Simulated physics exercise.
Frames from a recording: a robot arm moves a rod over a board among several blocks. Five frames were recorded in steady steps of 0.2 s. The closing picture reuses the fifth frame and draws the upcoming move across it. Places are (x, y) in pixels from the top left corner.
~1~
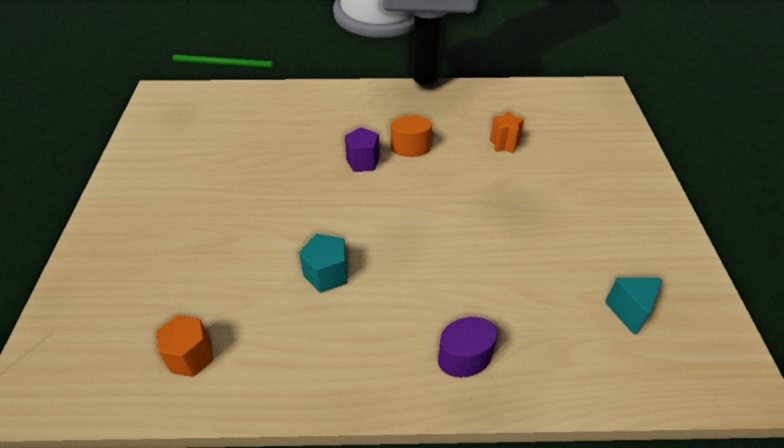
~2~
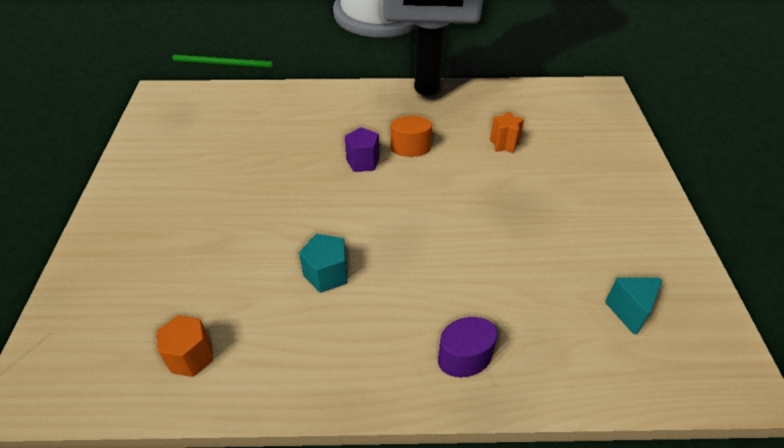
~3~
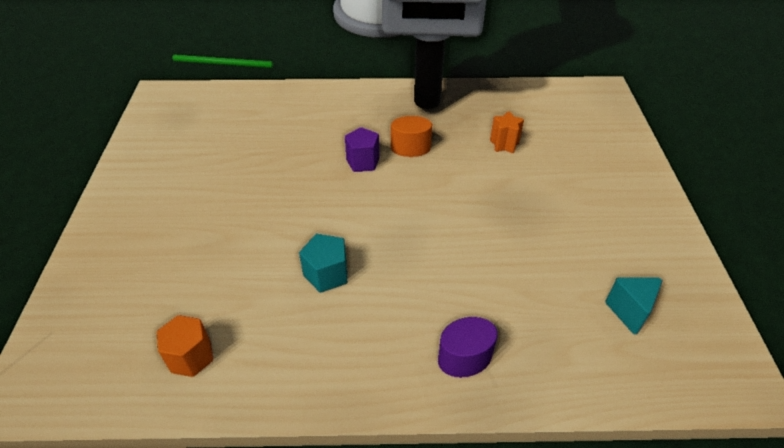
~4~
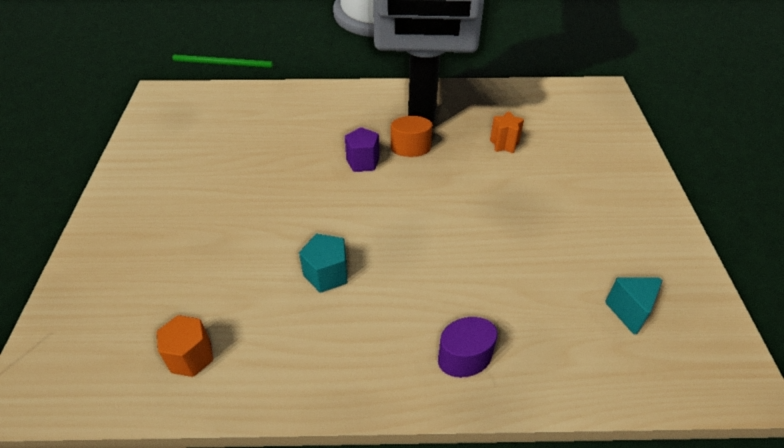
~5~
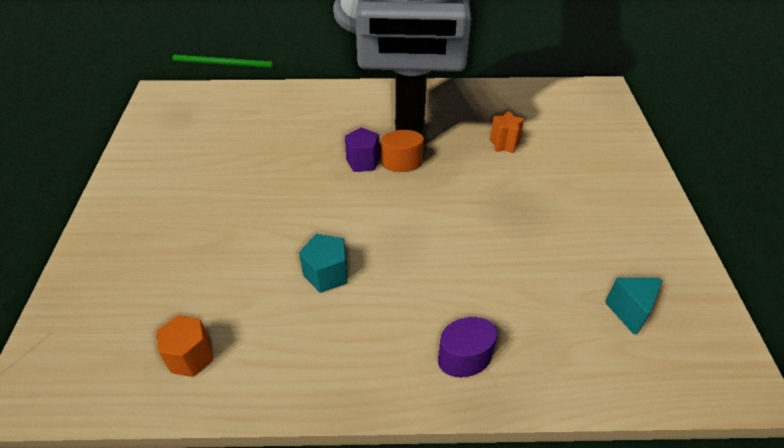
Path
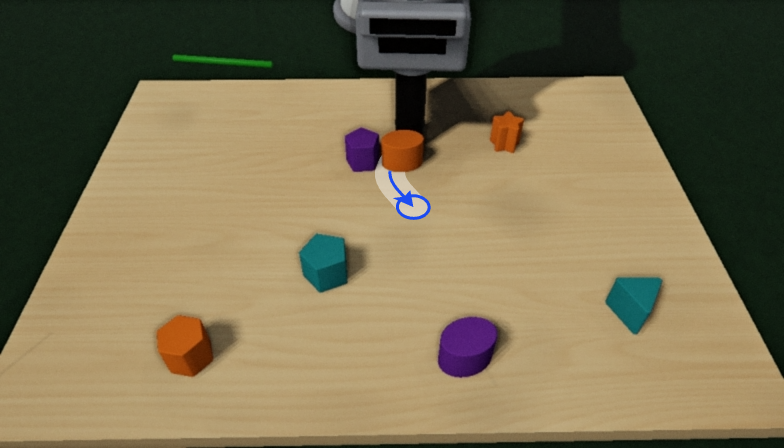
A pale wooden board lies on a dark green surface, seen from above its near edge by a still camera, with a grey and white robot arm at the far side. Purple and orange blocks sit near the back, turquoise ones at centre-left and right, and orange and purple ones in front. The arm's black rod moves slowly nearer, drifts left, and nudges the rear orange rounded block slightly forward and left, beside the small purple block.
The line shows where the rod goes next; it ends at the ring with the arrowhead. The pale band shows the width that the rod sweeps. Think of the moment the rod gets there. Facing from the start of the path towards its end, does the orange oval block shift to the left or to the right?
It slides rightward.
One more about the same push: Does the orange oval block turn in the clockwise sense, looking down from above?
I expect so.
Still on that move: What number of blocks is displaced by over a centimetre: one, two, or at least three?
Shifted over 1 cm: One.
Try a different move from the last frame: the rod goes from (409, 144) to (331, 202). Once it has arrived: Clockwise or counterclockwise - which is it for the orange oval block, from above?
Counter-clockwise, from overhead.
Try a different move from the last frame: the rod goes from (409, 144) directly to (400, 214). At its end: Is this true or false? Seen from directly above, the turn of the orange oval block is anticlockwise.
My answer: False.
Path on the board, from (409, 144) over (393, 163) and (394, 185) to (413, 207).
What follows on the original path. One third of the way, rod (393, 155); orange oval block (389, 159), turned 15° anticlockwise.
Two thirds of the way, rod (395, 178); orange oval block (382, 182), turned 15° clockwise.
At the end, rod (414, 199); purple five-sided block in place; orange oval block (384, 192), turned 60° clockwise.
